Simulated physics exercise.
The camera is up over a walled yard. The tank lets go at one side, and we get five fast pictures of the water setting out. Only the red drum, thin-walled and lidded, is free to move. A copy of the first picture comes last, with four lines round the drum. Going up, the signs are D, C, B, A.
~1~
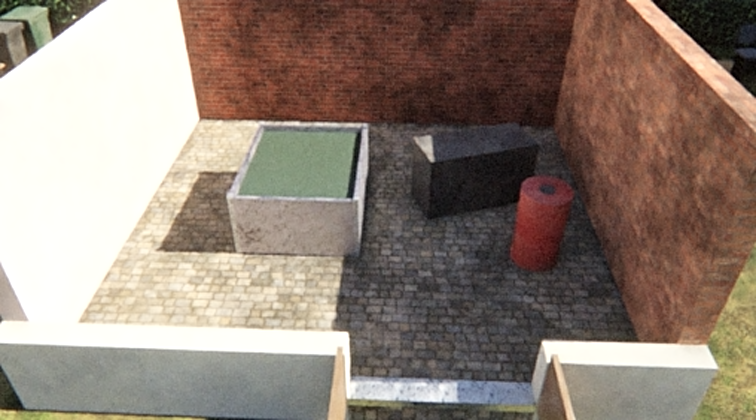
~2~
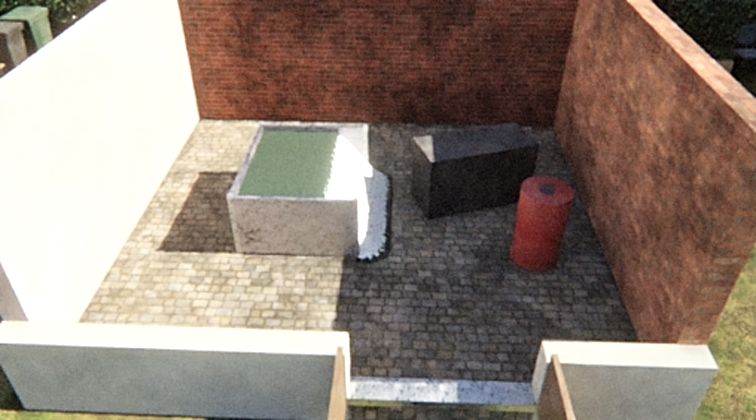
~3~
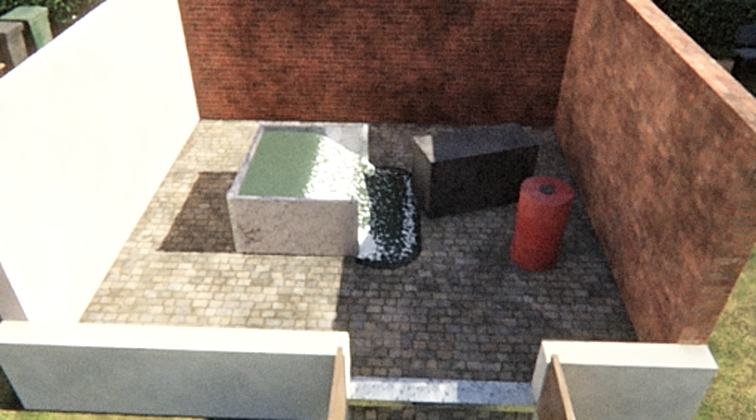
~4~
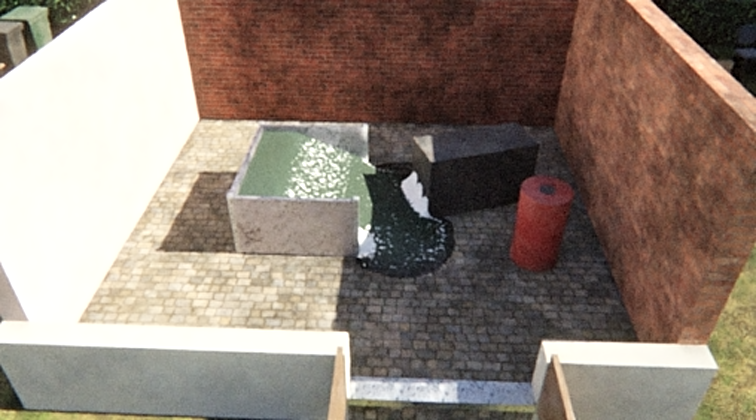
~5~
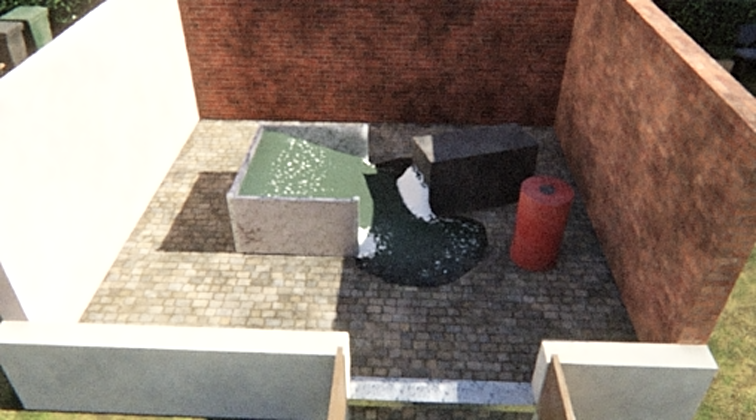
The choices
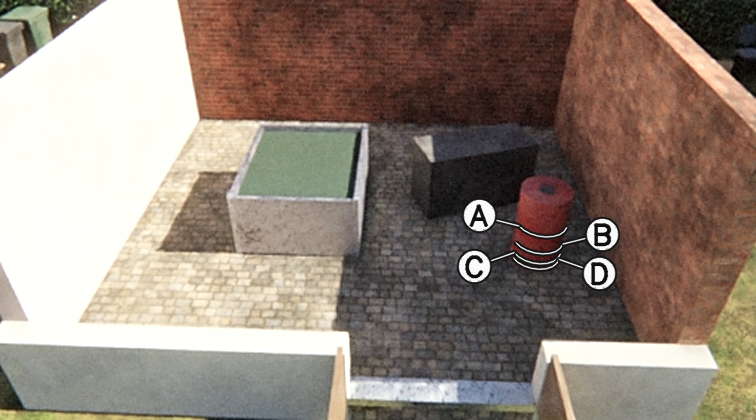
Green water pouring from the open right side of a concrete tank, spreading across a walled cobbled yard past a dark block while a red drum stands still.
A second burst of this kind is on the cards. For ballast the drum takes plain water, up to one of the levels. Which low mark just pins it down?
Choose A.
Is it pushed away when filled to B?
Yes.
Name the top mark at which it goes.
B.
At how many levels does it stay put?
One of the four.
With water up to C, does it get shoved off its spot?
Yes, it does.
On the marked copy, A at (545, 236); B at (542, 253); C at (540, 263); D at (538, 269); from the bottom up D, C, B, A.
Choosing A, it does not move.
Choosing B, it is pushed about half its own width away.
Choosing C, it is pushed about its own width away.
Choosing D, it is pushed about twice its own width away.
